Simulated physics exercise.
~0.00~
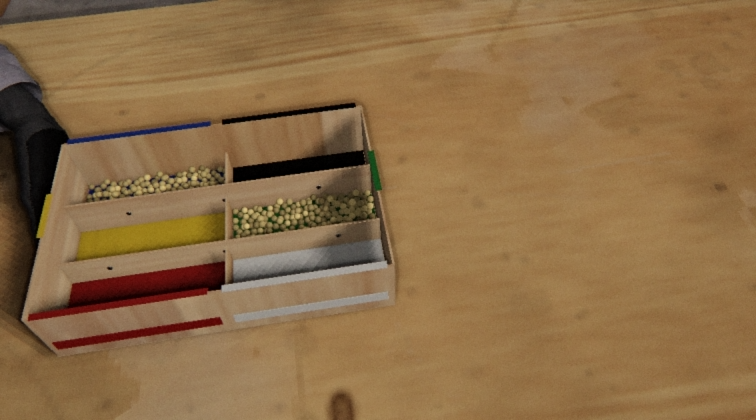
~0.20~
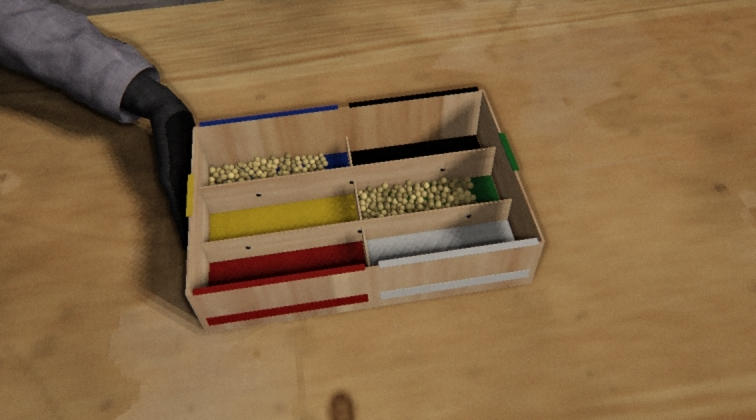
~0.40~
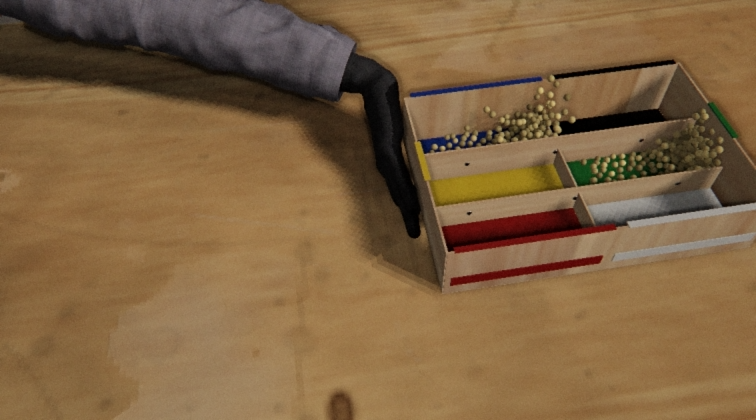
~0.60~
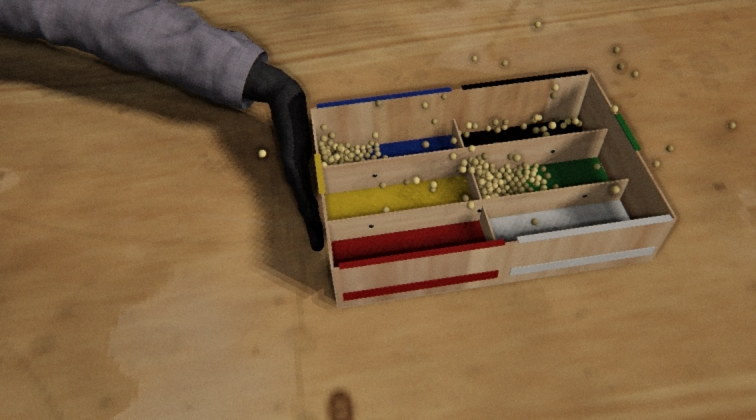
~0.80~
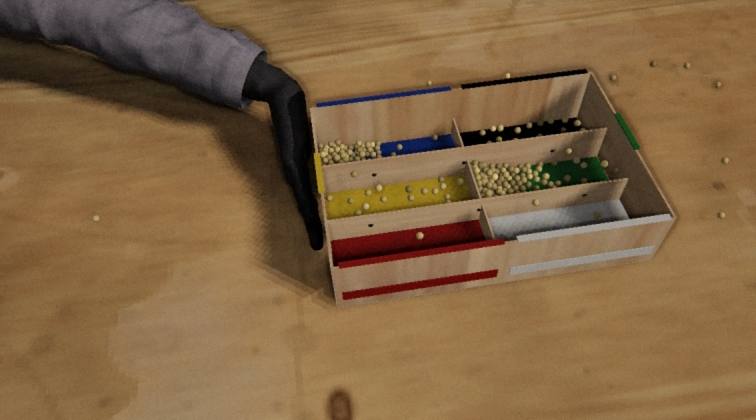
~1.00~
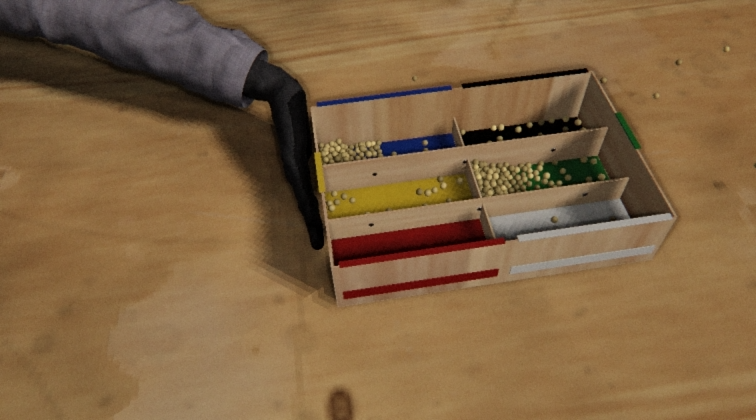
On a wooden tabletop, a dark-gloved hand slides a divided tray of soya beans quickly right, then partway back left, scattering beans over the partitions; most settle in the blue and green compartments, with some in black and yellow and a few outside.
